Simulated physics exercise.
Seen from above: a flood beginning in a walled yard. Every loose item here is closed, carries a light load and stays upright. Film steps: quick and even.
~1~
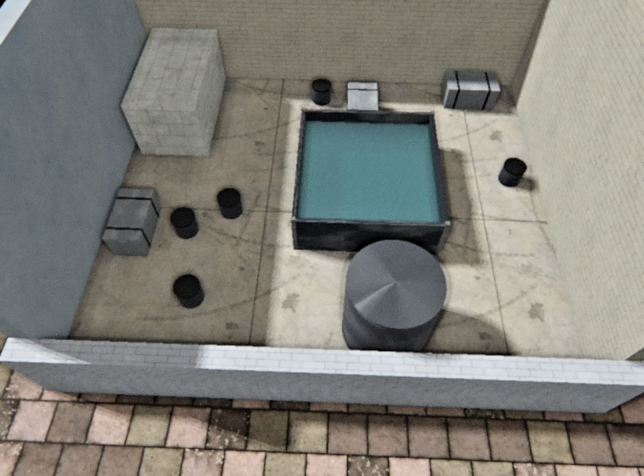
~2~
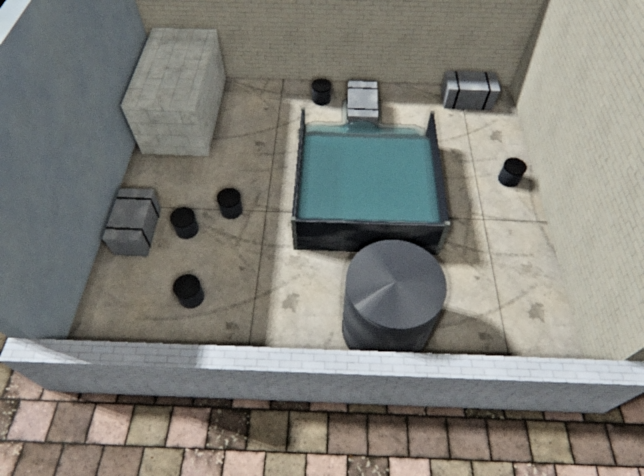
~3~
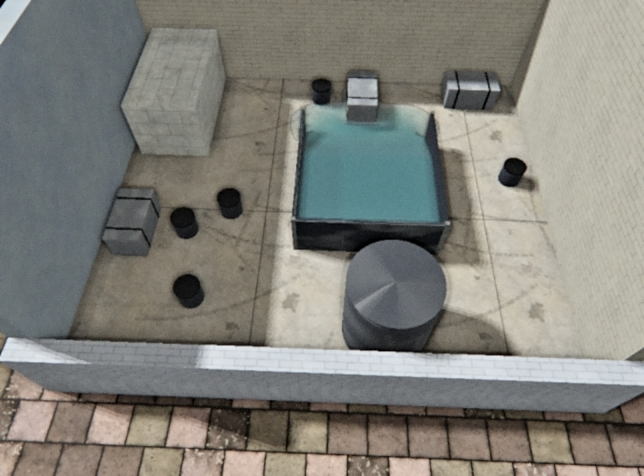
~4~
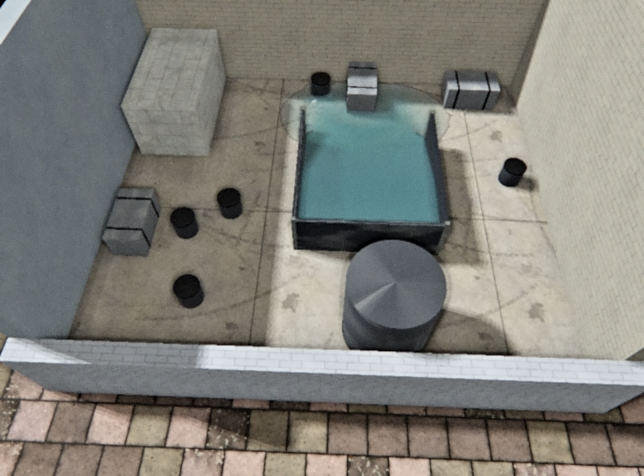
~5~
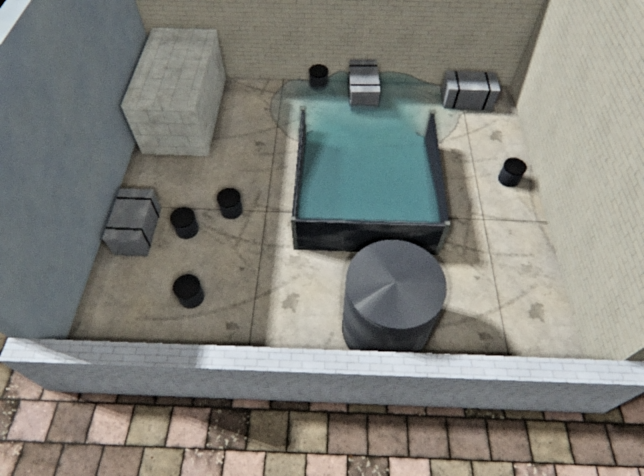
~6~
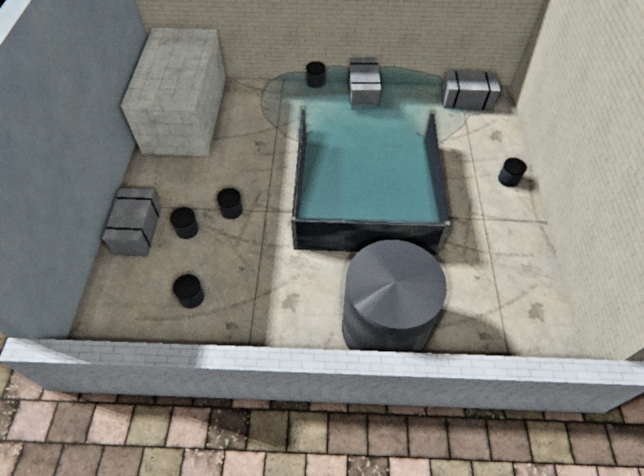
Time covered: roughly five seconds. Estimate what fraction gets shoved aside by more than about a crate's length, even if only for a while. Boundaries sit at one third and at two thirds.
The portion moved well away reaches the top third.
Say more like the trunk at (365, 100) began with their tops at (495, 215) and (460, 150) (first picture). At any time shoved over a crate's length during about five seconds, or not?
Copy 1: Passed the mark. Copy 2: Stayed below the mark.
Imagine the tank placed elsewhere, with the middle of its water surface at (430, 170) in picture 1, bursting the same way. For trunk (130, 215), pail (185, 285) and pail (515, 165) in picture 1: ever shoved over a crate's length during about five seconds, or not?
The three, one by one: Short of that, past that mark and past that mark.
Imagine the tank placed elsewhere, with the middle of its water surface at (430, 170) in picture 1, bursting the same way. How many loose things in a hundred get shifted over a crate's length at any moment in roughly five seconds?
It works out at about 90 percent.
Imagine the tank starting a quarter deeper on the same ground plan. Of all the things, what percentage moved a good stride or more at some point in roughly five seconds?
Share moved: Approx. 90 percent.
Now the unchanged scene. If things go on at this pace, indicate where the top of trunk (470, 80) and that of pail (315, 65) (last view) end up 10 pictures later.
(495, 114) and (230, 115), about.
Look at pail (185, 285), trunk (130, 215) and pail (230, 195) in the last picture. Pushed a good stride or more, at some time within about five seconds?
Went a long way, then never got far, then went a long way.
A moment on, 1 of 8 are well off their spots; 2 afloat.
Next, 2 of 8 are well off their spots; 2 afloat.
Later, 4 of 8 are well off their spots; 2 afloat.
In the end, 7 of 8 are well off their spots, and 7 have been at some point; 6 afloat.
